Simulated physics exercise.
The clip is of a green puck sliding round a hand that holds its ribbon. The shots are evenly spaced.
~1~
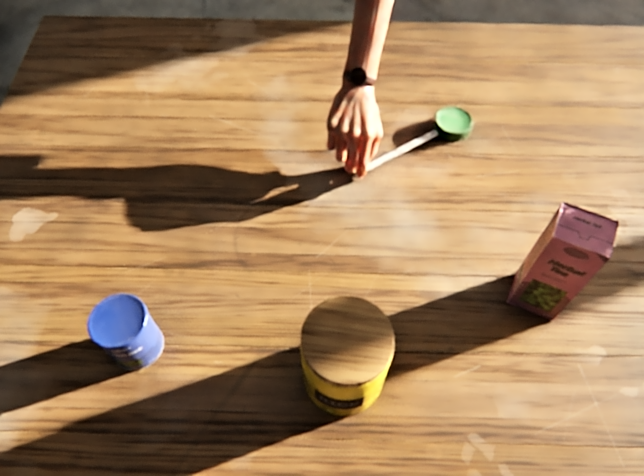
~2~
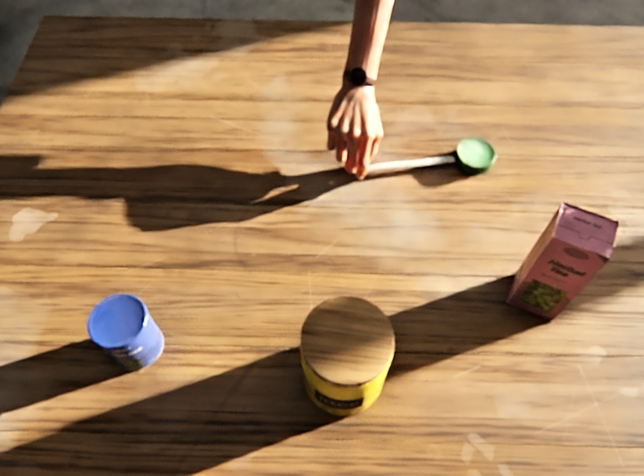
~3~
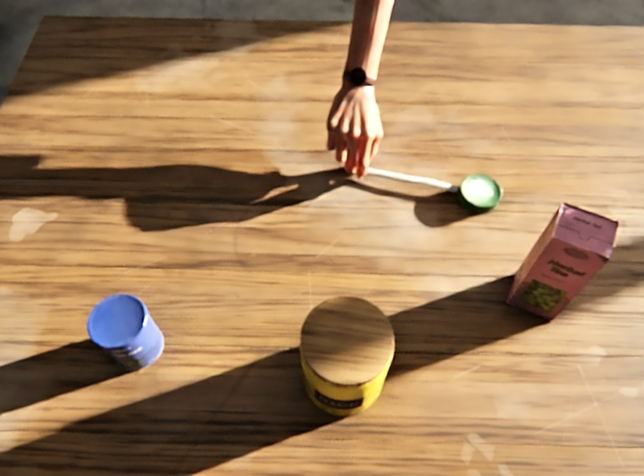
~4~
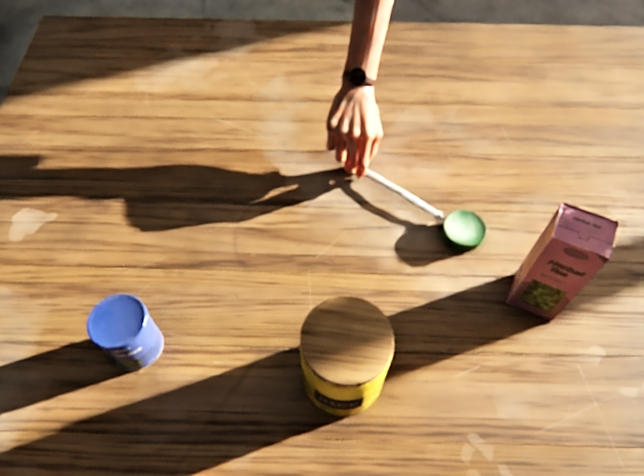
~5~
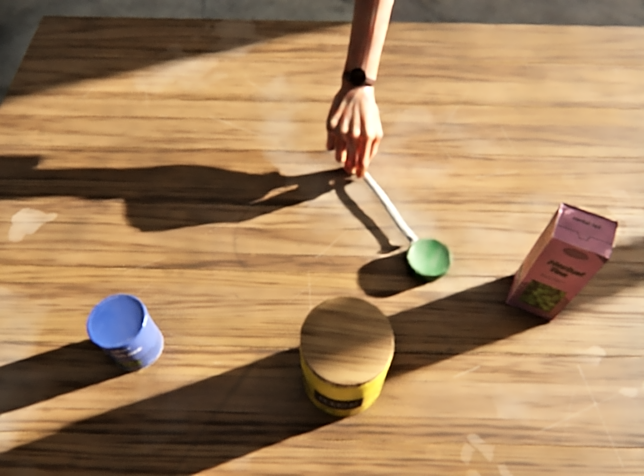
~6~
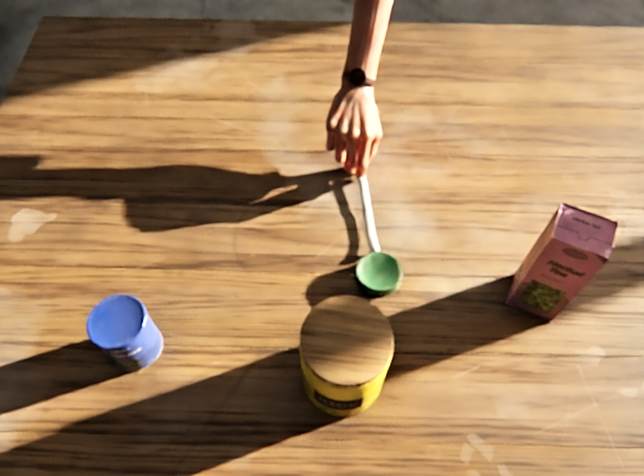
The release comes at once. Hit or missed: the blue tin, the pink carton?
As it turns out, the blue tin escapes it, the pink carton stays untouched.
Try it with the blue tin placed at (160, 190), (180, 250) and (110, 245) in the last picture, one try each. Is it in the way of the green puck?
At the first it is spared; at the second it is touched; at the third it is struck.
Then, 0.08 s past the final frame, puck near (273, 269).
Then, 0.20 s past the final frame, puck near (133, 261).
When it is over, puck off the table. The blue tin stays untouched and the pink carton remains clear.
